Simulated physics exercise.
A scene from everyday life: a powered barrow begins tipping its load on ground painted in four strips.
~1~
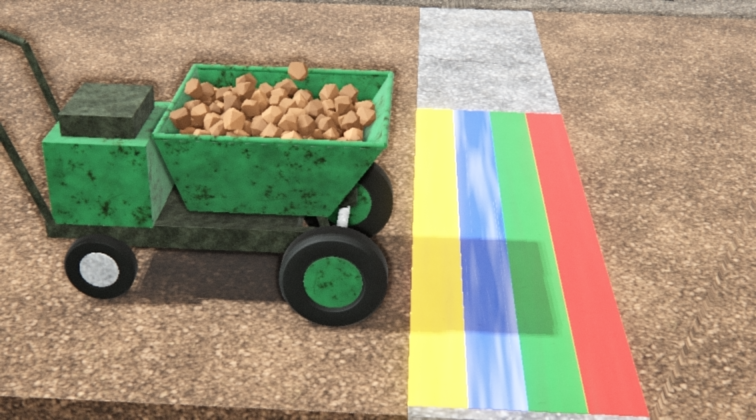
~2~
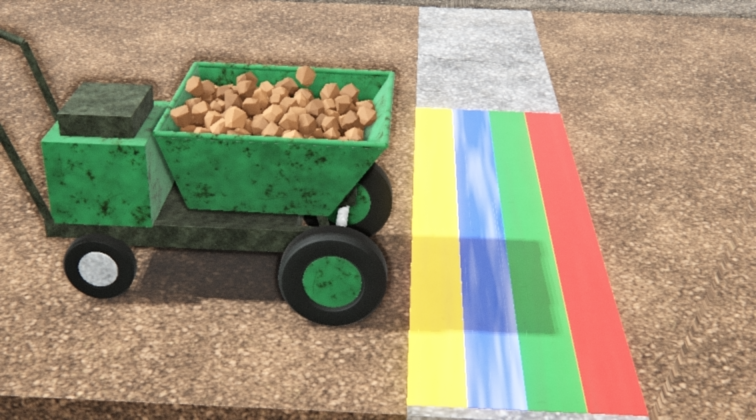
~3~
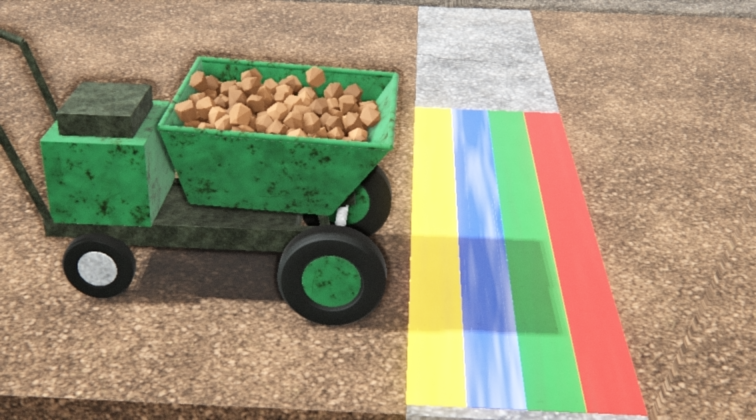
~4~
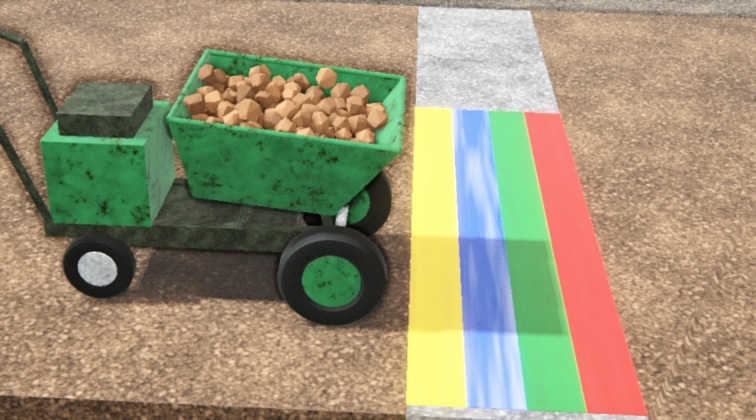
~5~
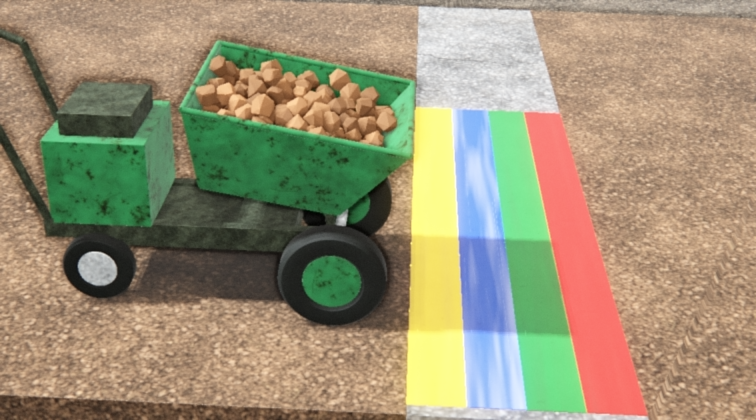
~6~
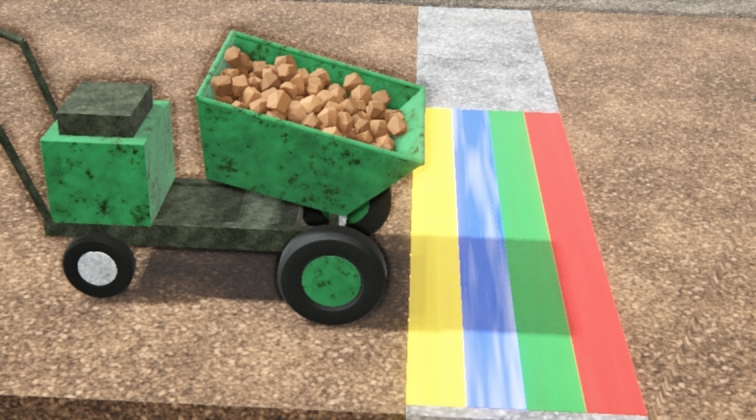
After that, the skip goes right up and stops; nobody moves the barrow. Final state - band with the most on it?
Green band.
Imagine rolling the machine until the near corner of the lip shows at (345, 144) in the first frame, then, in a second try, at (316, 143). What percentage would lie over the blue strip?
That comes to some 30 in a hundred for the first try and some 30 in a hundred for the second.
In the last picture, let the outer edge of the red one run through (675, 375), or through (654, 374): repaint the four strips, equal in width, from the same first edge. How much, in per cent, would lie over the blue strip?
Roughly 20 per cent, then roughly 20 per cent.
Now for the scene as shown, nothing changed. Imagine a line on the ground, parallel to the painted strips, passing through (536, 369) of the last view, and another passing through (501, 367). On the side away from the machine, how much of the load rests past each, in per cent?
I'd say about 50 and about 70 in a hundred.
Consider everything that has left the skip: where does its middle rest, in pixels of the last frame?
Once it all stops, the middle lies near (549, 283).
Shortly afterwards, skip tipped steeply; the whole lot in the skip.
Next, skip tipped right over; the bulk in the skip; only a few over the blue strip; a little over the green strip; only a few over the red strip; only a few falling.
Some moments later, skip tipped right over; near a third in the skip; a little over the blue strip; near a third over the green strip; a little over the red strip; a little off the paint.
In the end, skip tipped right over; near a quarter in the skip; none at all over the yellow strip; a little over the blue strip; near a quarter over the green strip; near a quarter over the red strip; a little off the paint.
